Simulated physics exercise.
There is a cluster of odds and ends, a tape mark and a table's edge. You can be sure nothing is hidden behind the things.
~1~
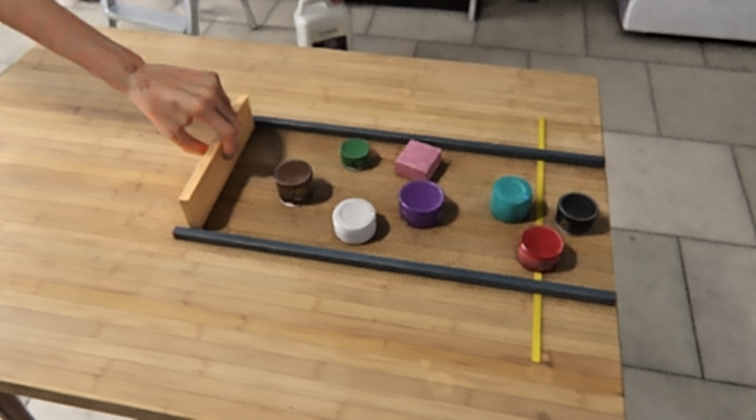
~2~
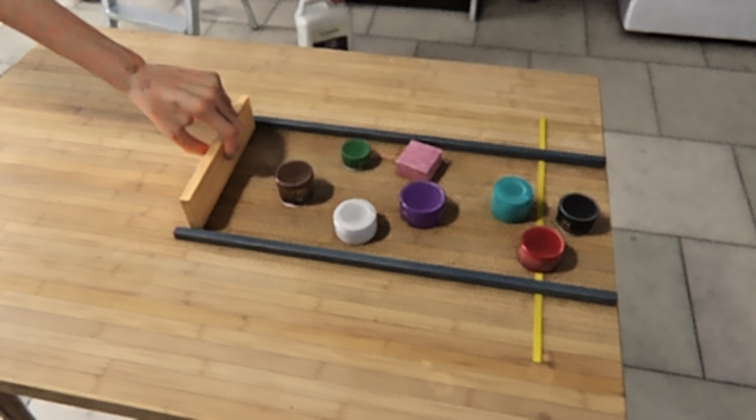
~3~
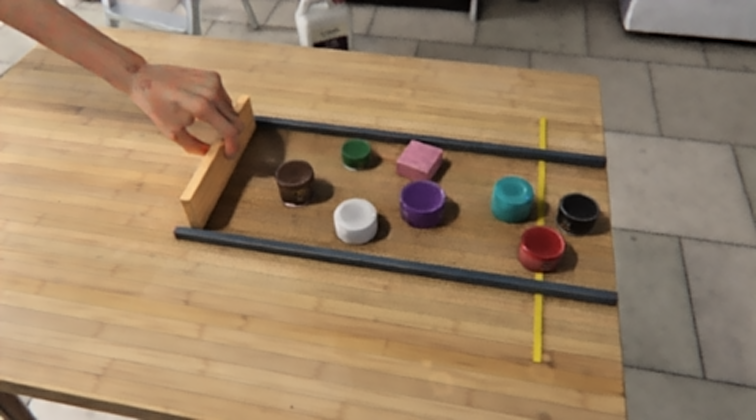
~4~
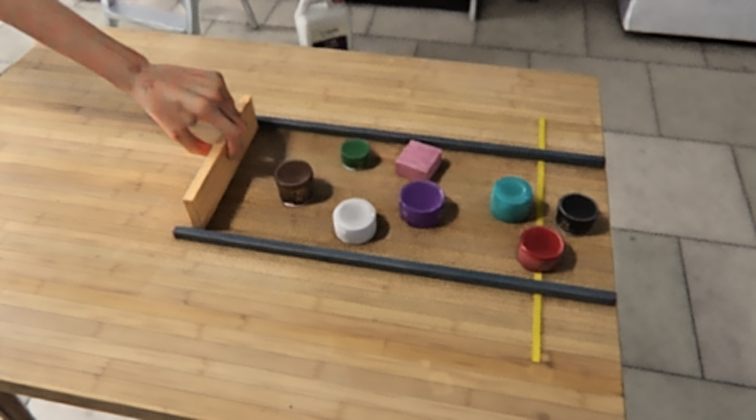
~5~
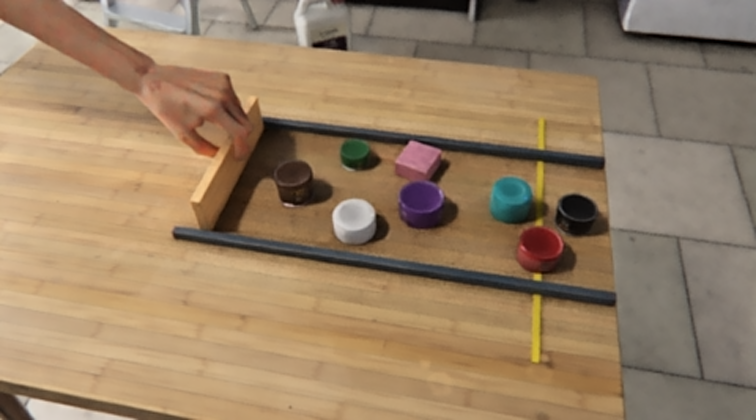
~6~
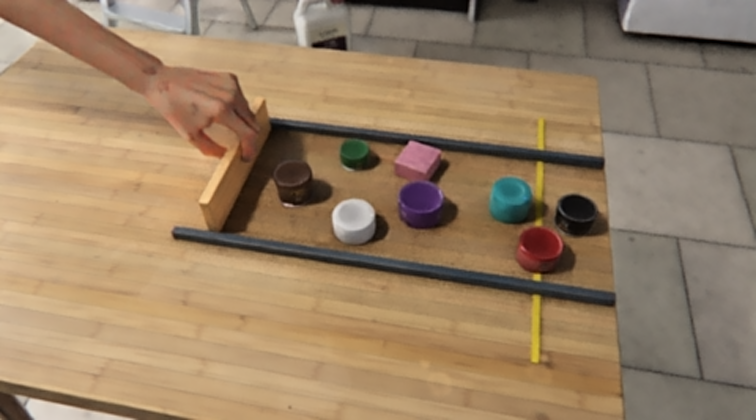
On a wooden table, a hand held a board upright between two dark rails, then slid it slightly right toward a group of small colorful containers and a pink block, which stayed still.
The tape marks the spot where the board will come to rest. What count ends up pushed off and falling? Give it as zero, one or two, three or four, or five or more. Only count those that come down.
The count that falls is one or two.
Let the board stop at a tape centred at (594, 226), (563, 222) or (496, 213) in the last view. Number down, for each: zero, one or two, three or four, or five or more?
Taking the tapes one after another, the count is 5 or more, then either three or four, then no fall at all.
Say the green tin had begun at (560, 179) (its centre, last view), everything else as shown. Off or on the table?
That one is safe.
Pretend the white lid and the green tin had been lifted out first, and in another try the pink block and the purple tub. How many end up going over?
Count of fallen: 1 / 0.
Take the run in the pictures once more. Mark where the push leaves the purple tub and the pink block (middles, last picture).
Roughly (605, 236); the other one roughly (589, 175).
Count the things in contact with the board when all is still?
Contact count: 3.
Soon after, none off yet; black tin at rest near (575, 215); red tub at rest near (539, 250); turquoise lid at rest near (510, 200).
Then, none off yet; black tin moved a little near (588, 214); red tub moved about its own width near (571, 266); turquoise lid moved about its own width near (545, 197).
At rest, the number that fall off is one or two; fallen, black tin.
